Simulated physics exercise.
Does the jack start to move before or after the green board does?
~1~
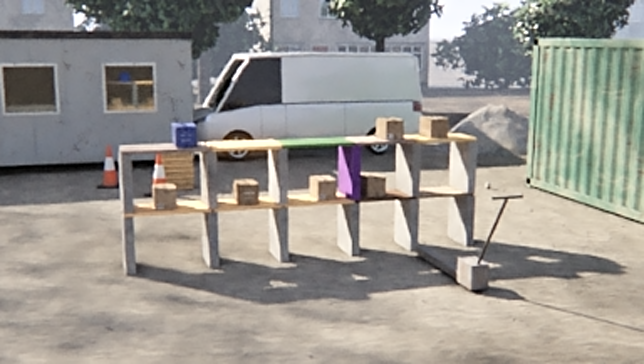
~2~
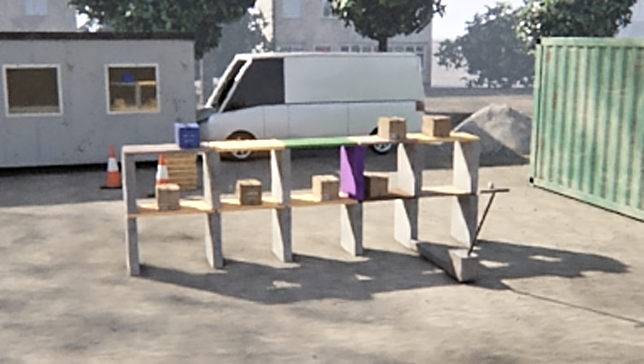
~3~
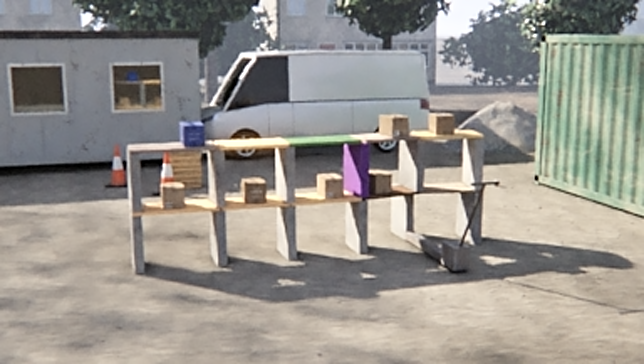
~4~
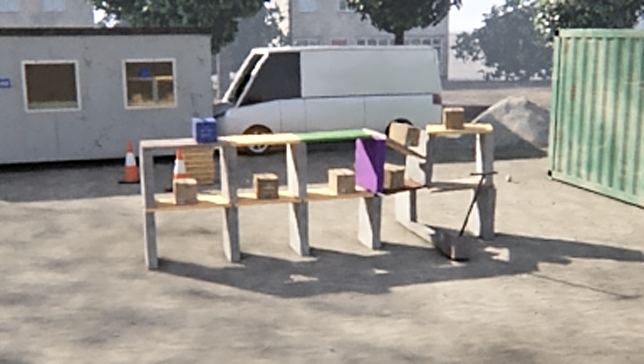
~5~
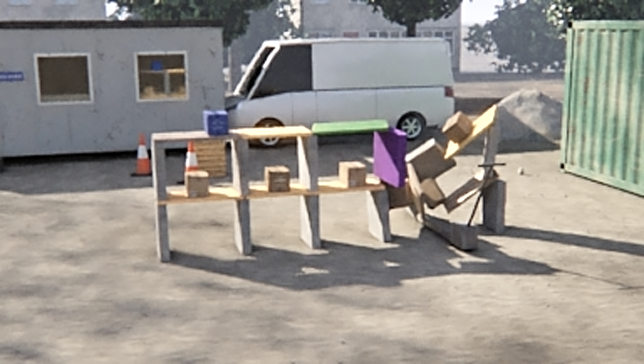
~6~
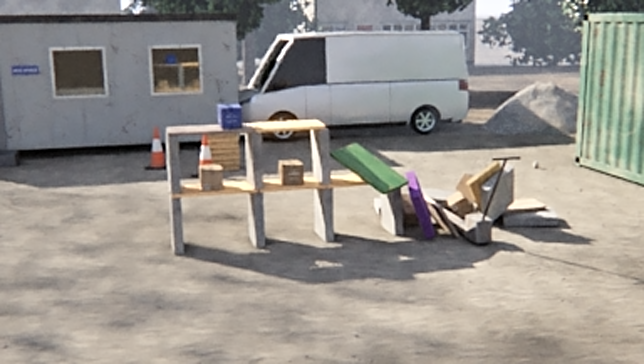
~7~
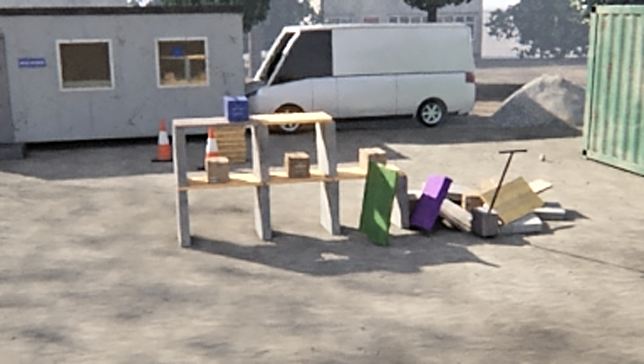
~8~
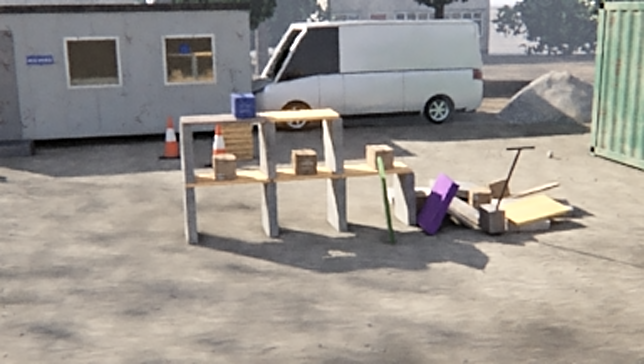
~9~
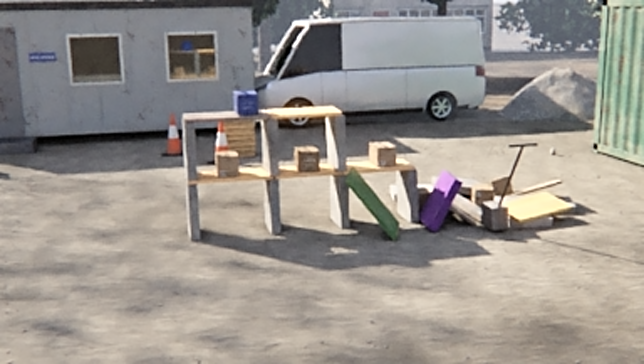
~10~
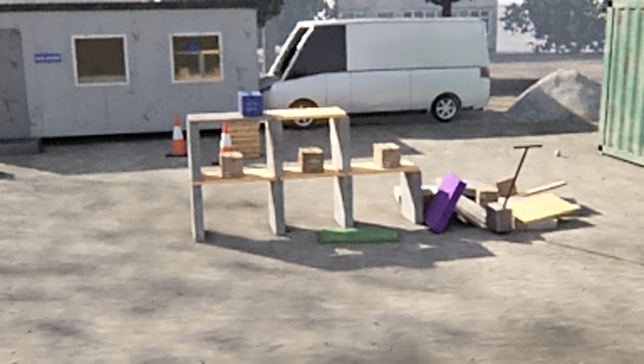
Before. The jack is already sliding in at the foot of the rack while the green board still rests in place, and the board drops only later as the right side collapses.
